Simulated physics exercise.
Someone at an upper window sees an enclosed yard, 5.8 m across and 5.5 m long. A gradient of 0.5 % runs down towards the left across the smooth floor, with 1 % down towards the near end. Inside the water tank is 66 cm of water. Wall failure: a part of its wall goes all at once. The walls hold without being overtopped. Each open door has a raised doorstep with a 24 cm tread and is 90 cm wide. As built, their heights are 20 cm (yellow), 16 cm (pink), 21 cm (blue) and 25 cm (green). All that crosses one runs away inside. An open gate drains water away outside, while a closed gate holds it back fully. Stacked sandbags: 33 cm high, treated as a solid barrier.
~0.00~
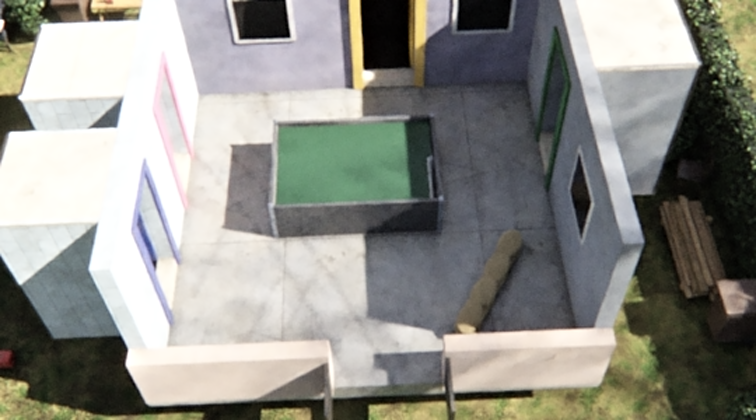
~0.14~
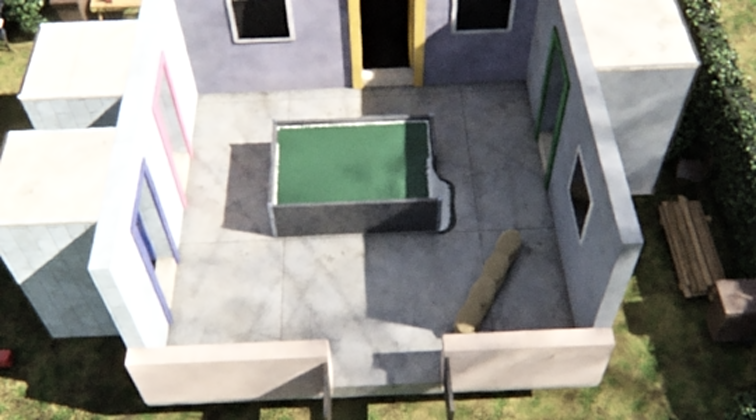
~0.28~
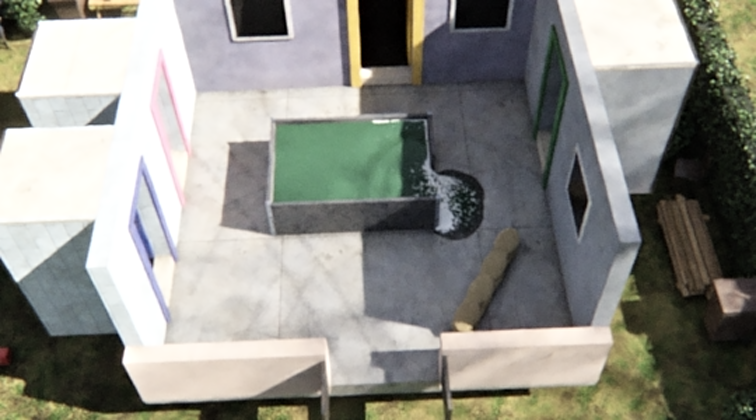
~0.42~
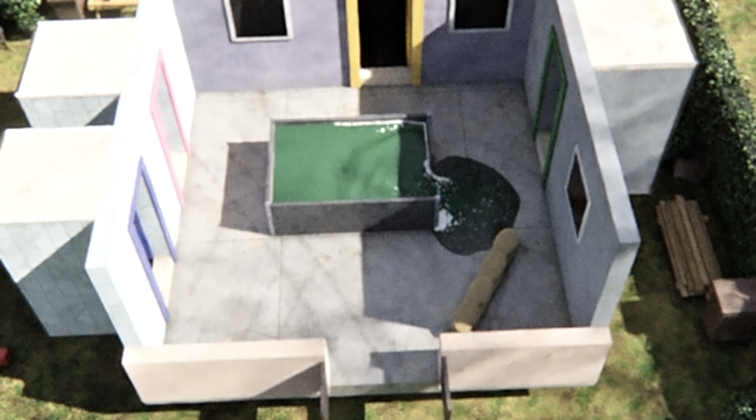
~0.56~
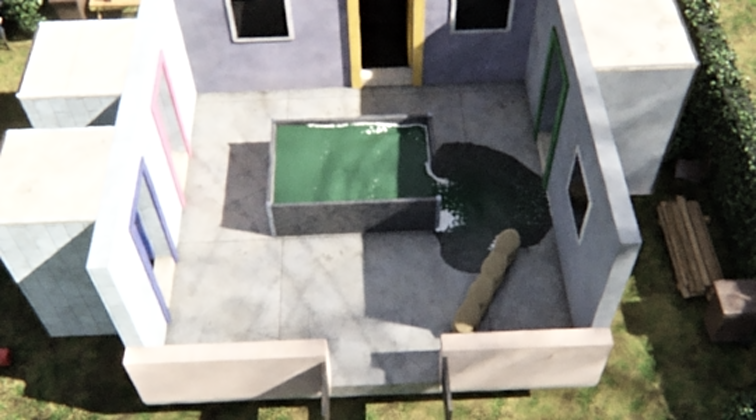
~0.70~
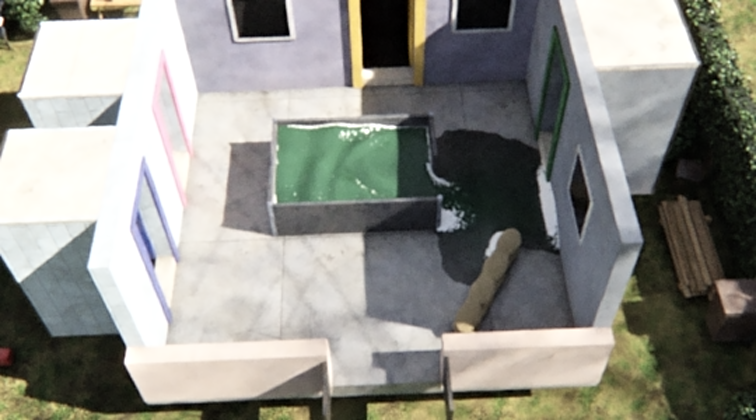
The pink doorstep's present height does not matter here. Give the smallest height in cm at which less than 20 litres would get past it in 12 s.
Close to 7.5 cm is just enough.
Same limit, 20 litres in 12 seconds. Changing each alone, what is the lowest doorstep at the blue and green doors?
You'd want about 8.5 centimetres at blue and about 22 centimetres at green.
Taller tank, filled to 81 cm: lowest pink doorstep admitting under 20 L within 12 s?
Minimum height: Approx. 10.0 cm.
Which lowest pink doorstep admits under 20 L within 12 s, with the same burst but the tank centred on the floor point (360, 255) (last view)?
It should be around 7.5 cm high.
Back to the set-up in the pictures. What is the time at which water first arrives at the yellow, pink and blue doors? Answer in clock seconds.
Arrival times - yellow: 2.6 s; pink: 5.0 s; blue: 5.0 s.
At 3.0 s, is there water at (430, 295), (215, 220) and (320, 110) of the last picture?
In the order asked: Soaked, untouched, untouched.
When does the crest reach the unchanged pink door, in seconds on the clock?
It peaks around 9.0 s.
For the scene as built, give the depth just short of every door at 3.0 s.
At the yellow door the depth is 5 cm, at pink 0 cm, at blue 0 cm and at green 20 cm.
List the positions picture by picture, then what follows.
The first picture shows the water tank at (355, 163) is whole and still, 66 cm deep; the pink door at (175, 138) is dry.
In the second picture, the front is at (451, 221), 0.2 m from the gap at (435, 198); 0.2 m2 of floor is wet, 66 cm left at the back.
In the third picture, the front is at (479, 206), 0.7 m from the gap at (433, 197); 0.7 m2 of floor is wet, 66 cm left at the back.
In the fourth picture, water pours out at (432, 198) and has run 1.3 m, to (513, 208); about 7 cm deep outside, 66 cm at the back.
In the fifth picture, the gap is at (433, 198), the front 1.8 m out at (550, 217); the back of the water tank holds 66 cm.
In the sixth picture, water pours out at (434, 198) and has run 1.9 m, to (558, 248); about 6 cm deep outside, 65 cm at the back; the pink door at (174, 137), 4.0 m from the gap, is still 4.1 m from the nearest water.
After 1.4 s water covers 20 % of the floor, deepest (41 cm) near (539, 214); it has not reached the pink door.
After 3.0 s water covers 45 % of the floor, deepest (28 cm) near (528, 214); it has not reached the pink door.
After 12.0 s water covers 95 % of the floor, deepest (14 cm) near (457, 318); 9 cm at the pink door, 0 litres in over its 16 cm doorstep.
At the pink door as built, the water arrived by 5.2 s and peaked near 11 cm at 9.0 s.
With a doorstep of 6 cm, 37 litres would have come in within the 12 s; with 8.5 cm, 11 litres. So under 20 litres takes about 7.5 cm.
